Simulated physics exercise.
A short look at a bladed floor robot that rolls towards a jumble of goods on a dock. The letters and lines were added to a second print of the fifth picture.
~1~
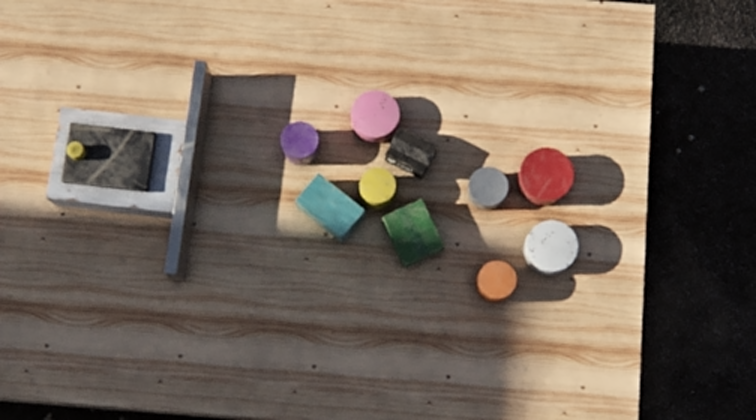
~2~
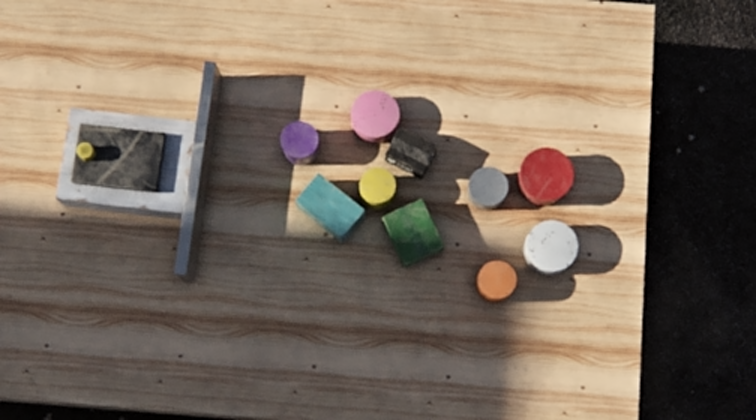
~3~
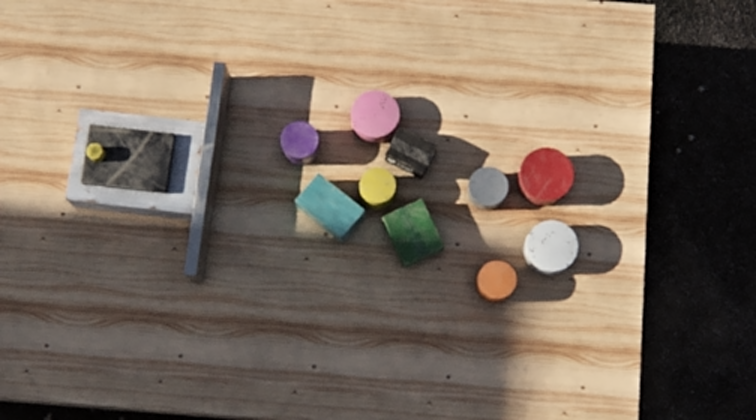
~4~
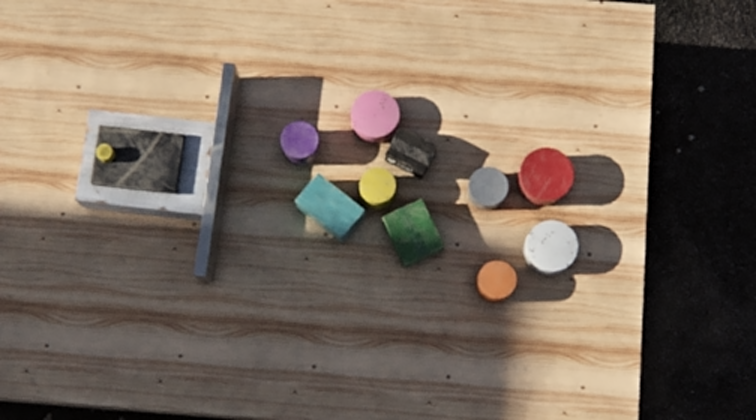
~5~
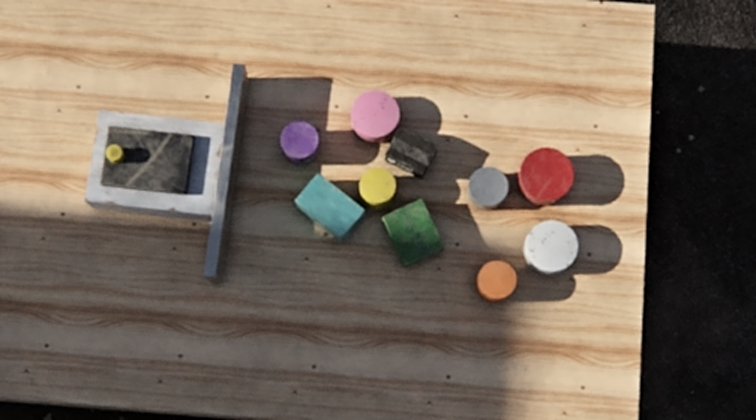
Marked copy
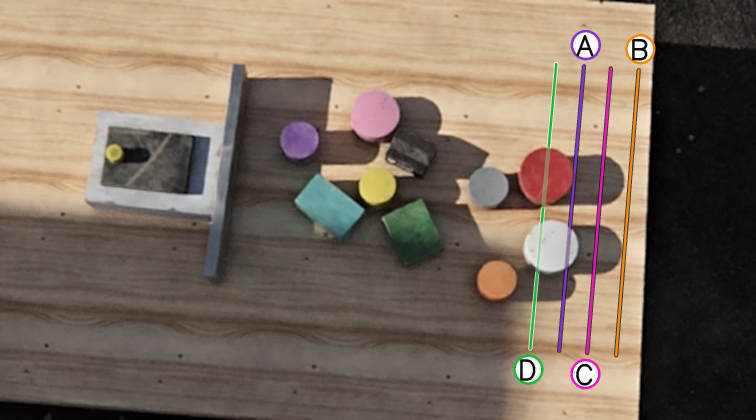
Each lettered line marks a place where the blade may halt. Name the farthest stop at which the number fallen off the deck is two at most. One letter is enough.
At A, and not beyond.
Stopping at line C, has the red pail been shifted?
Yes.
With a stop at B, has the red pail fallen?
Yes.
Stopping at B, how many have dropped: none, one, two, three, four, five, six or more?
In all, six or more.
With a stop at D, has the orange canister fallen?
No.
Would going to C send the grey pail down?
By then, yes.
On the marked copy, A at (572, 205); B at (628, 210); C at (599, 207); D at (544, 203).
With A. Early on, robot (279, 170); pink canister (389, 115); green box (440, 251).
Further on, robot (405, 180); red pail (570, 176); white canister (559, 257).
At the end, robot (503, 187); white canister (638, 273); red pail (636, 183); none fallen.
As for the rest, B drops eight; C drops three; D is within the limit but short.
